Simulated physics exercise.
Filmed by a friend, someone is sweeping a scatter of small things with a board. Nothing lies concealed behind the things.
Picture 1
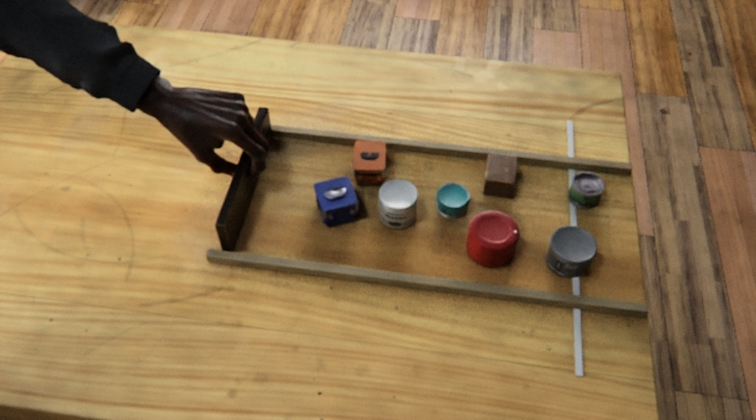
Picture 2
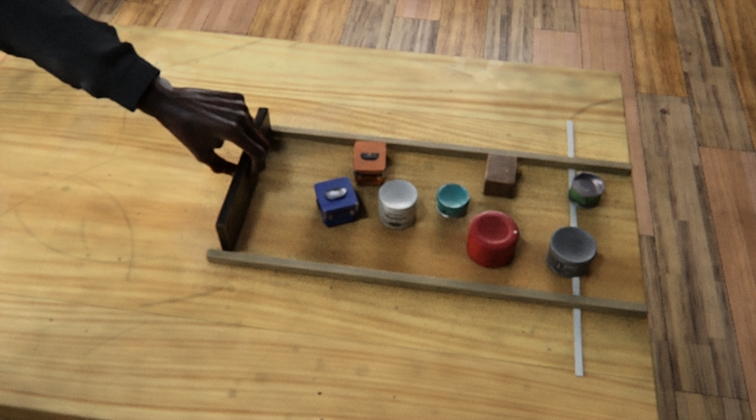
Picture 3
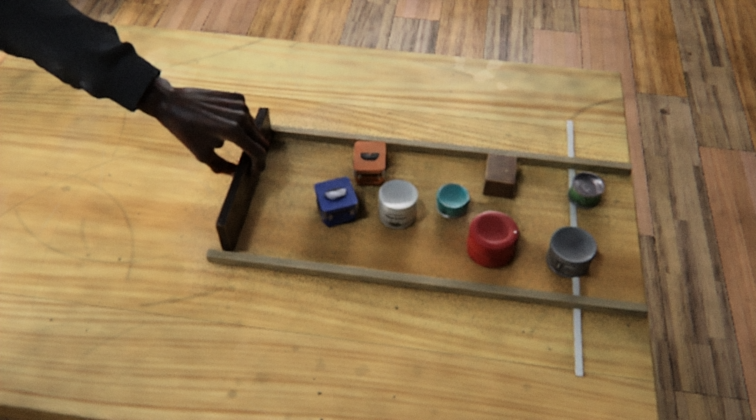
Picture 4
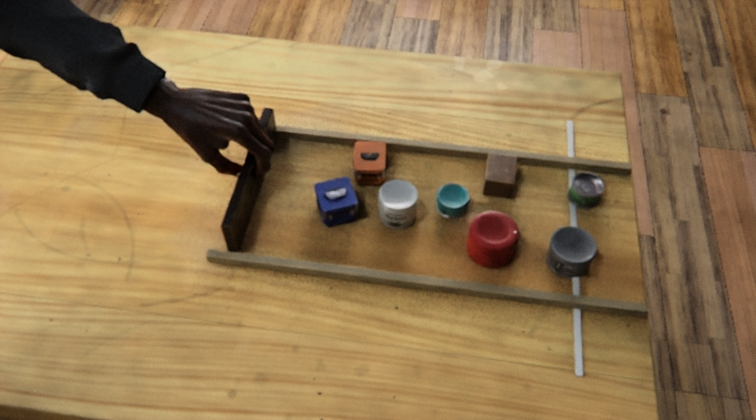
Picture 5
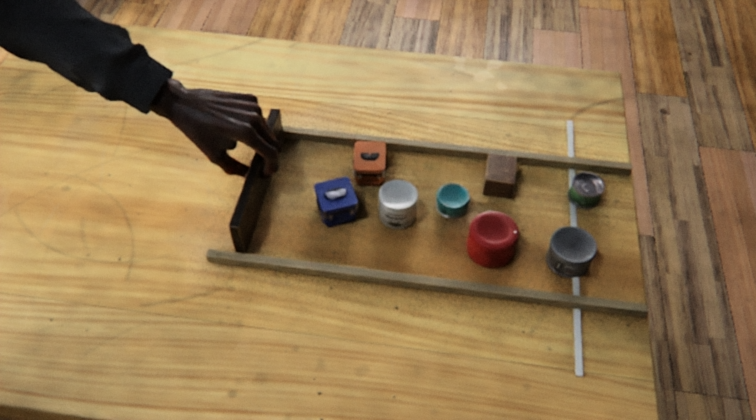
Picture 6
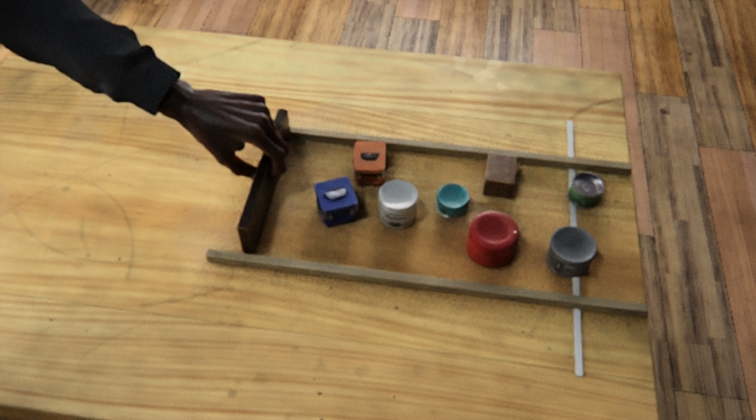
A hand in a dark sleeve held a dark board between two wooden rails, then slid it slightly to the right toward a scatter of small containers and blocks, which stayed still on the table.
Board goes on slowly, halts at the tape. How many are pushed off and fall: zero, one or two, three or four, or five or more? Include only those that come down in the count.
I expect one or two drops over the end.
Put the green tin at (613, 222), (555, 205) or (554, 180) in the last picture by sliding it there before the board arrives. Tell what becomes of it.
Well, the green tin does not stay; it does not stay; it does not stay.
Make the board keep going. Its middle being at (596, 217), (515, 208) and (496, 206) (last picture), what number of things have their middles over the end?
5; 0; 0.
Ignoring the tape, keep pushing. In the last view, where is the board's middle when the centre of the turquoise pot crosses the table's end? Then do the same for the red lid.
The middle would be close to (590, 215) and then close to (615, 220).
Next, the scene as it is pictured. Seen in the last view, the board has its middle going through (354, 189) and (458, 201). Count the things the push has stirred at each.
Respectively 3 and 6.
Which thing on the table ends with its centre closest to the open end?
It's the white tub that ends nearest.
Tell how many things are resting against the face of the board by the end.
3 of them.
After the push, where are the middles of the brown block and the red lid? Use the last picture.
Final centres, in order: Near (620, 181), near (604, 273).
Soon after, none off yet; green tin at rest near (586, 191); grey pot at rest near (571, 252); brown block at rest near (500, 175).
In the end, the number that fall off is one or two; gone, grey pot and green tin.
